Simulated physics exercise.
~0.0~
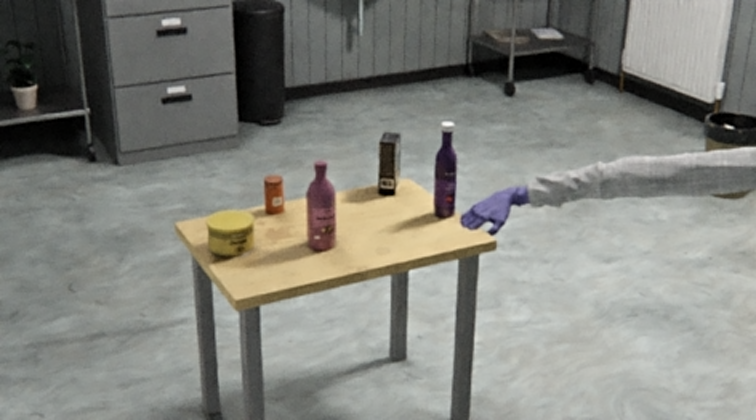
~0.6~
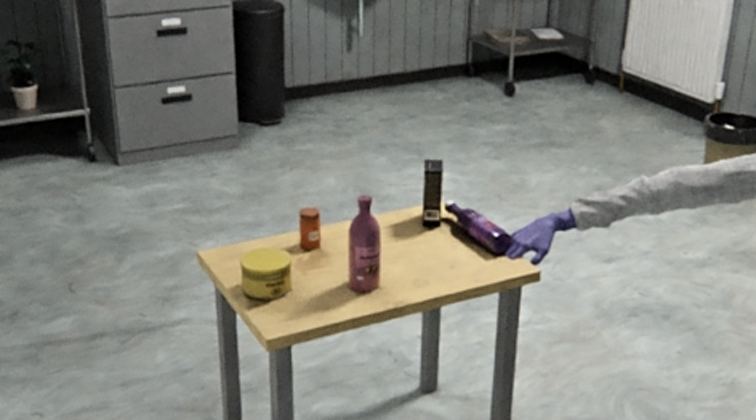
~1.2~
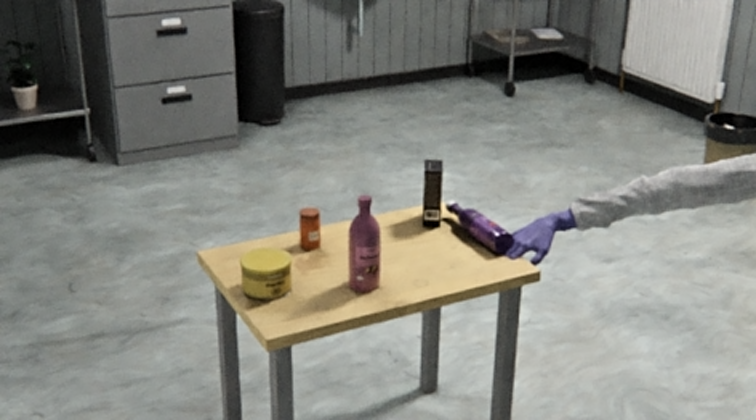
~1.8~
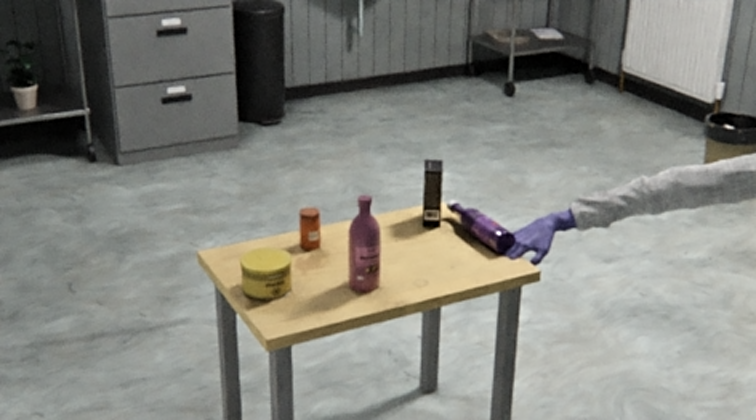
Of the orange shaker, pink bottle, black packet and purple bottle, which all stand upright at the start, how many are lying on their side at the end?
Just one of them is lying on its side at the end, the purple bottle.
